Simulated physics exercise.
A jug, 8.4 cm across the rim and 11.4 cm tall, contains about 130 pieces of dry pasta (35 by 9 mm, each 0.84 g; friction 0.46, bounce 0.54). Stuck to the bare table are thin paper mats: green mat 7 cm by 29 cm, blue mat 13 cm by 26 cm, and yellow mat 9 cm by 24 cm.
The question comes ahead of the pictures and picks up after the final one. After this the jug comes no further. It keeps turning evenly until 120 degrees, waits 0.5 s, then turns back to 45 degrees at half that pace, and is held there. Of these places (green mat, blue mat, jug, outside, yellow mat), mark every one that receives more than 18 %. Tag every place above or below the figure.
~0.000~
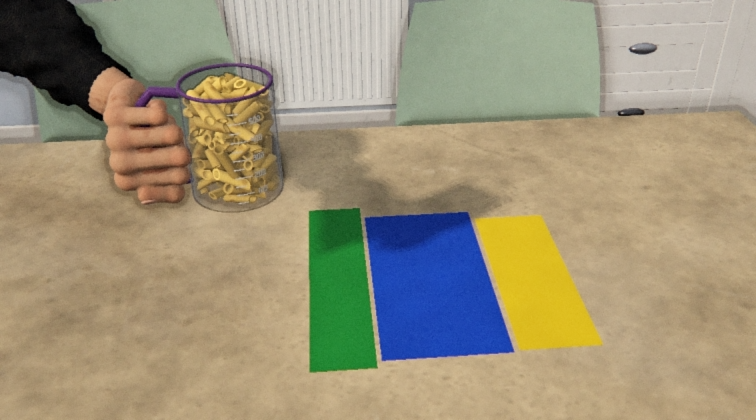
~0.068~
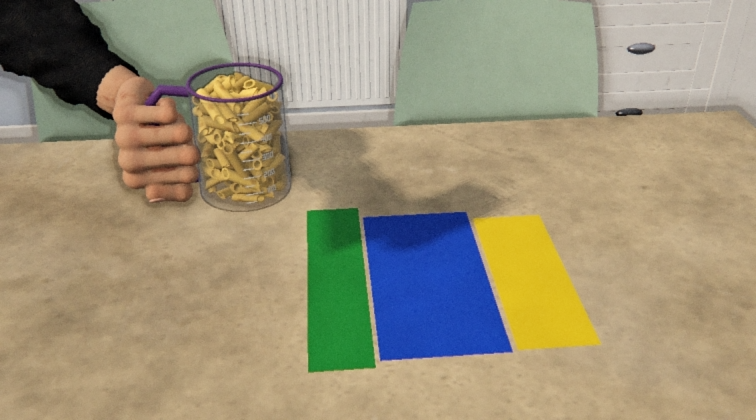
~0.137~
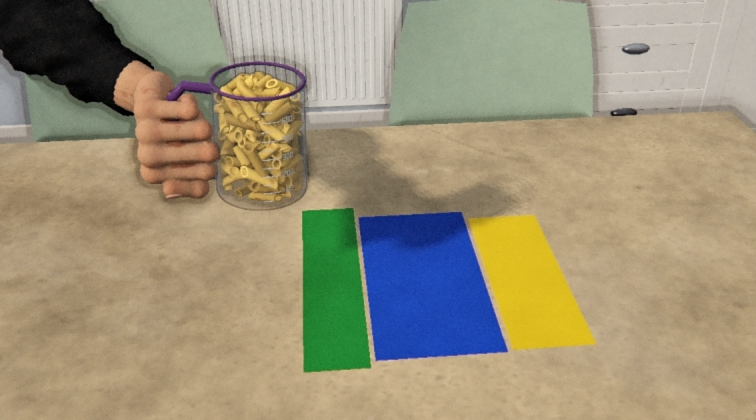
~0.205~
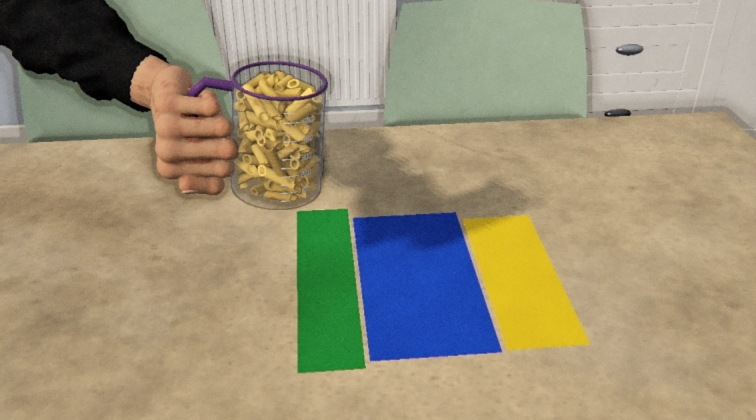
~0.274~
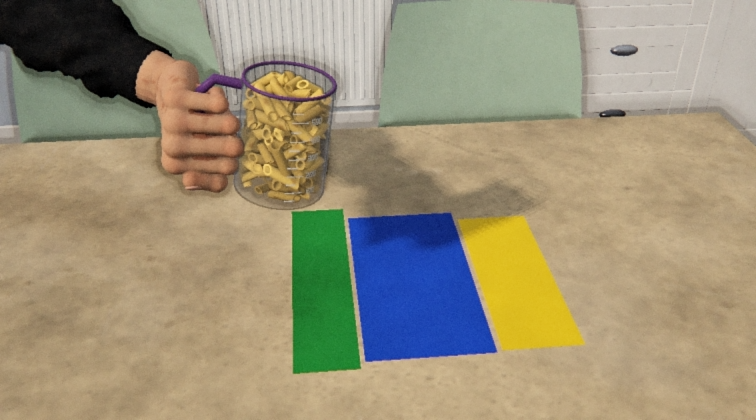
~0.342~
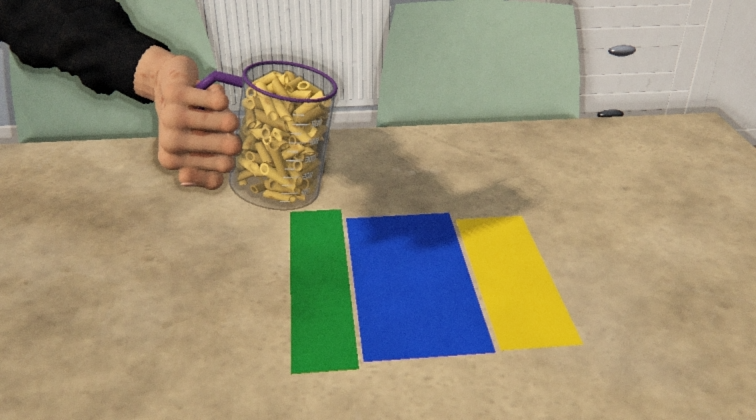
Green mat is above, blue mat is above, jug is below, outside is below, yellow mat is below.
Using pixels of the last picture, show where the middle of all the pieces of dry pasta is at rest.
About (377, 278).
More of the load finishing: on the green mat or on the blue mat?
More ends on the blue mat.
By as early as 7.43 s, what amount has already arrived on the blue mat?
It comes to some 70 in a hundred.
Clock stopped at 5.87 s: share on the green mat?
It comes to near 25 in a hundred.
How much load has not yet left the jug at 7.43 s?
About 0 %.
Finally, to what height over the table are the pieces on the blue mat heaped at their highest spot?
The top of the heap sits close to 3.0 cm up.
Then, at 2.47 s, tilt 99 degrees; blue mat 10 %, jug 85 %; middle of all pieces on or above the table near (290, 158).
Then, at 4.24 s, tilt 107 degrees; green mat 25 %, blue mat 70 %, outside 5 %; middle of all pieces on or above the table near (377, 275).
After 5.87 s, tilt 73 degrees; green mat 25 %, blue mat 70 %, outside 5 %; middle of all pieces on or above the table near (377, 275).
Then, at 7.43 s, tilt 45 degrees; green mat 25 %, blue mat 70 %, outside 5 %; middle of all pieces on or above the table near (377, 275).
In the end, at 7.7 s, green mat 25 %, blue mat 70 %, jug 0 %, outside 5 %, yellow mat 0 %.
